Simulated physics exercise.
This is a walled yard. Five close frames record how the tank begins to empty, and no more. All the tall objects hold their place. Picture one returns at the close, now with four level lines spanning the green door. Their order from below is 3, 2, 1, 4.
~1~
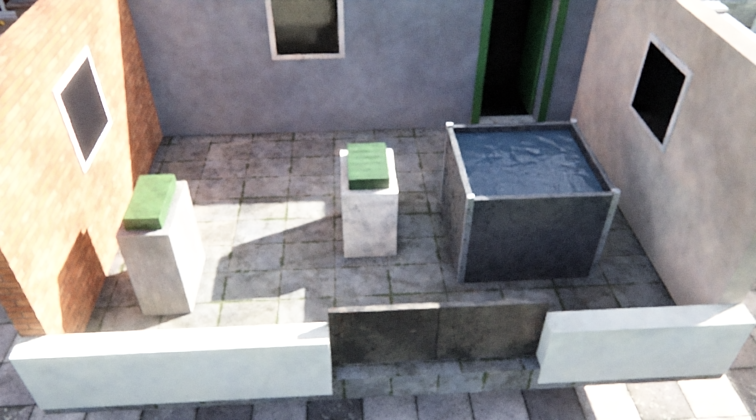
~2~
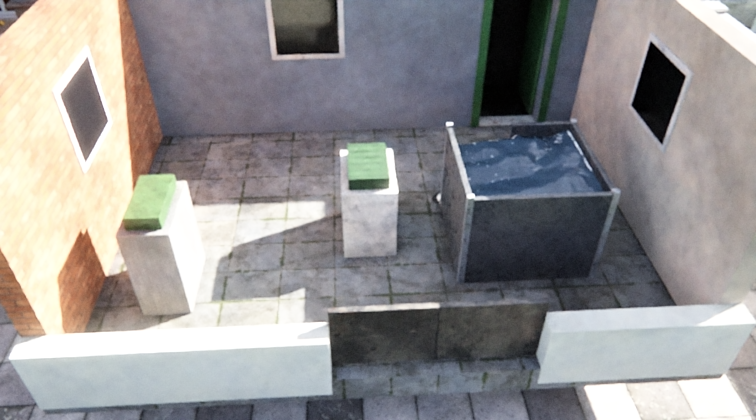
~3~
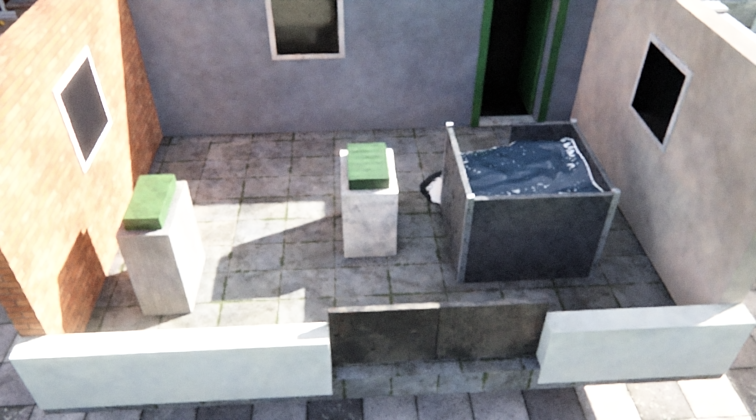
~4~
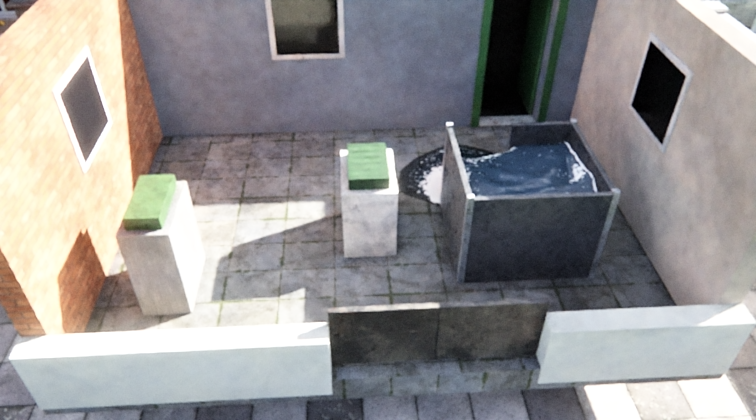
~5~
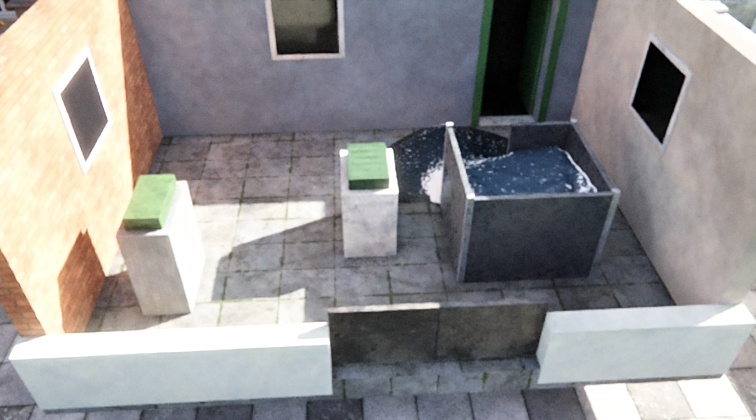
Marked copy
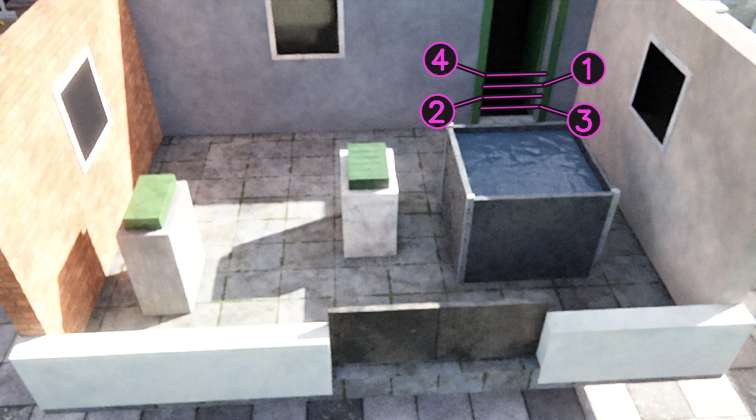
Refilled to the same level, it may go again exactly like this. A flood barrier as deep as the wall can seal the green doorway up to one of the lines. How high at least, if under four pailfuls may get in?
I would pick mark 3.
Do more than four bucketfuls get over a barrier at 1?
No, that is safe.
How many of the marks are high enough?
All four.
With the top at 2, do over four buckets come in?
No, that is safe.
On the marked copy, 1 at (513, 85); 2 at (512, 96); 3 at (510, 107); 4 at (515, 74); from the bottom up 3, 2, 1, 4.
Choosing 1, nothing gets over.
Choosing 2, nothing gets over.
Choosing 3, a bucket or two gets in.
Choosing 4, nothing gets over.
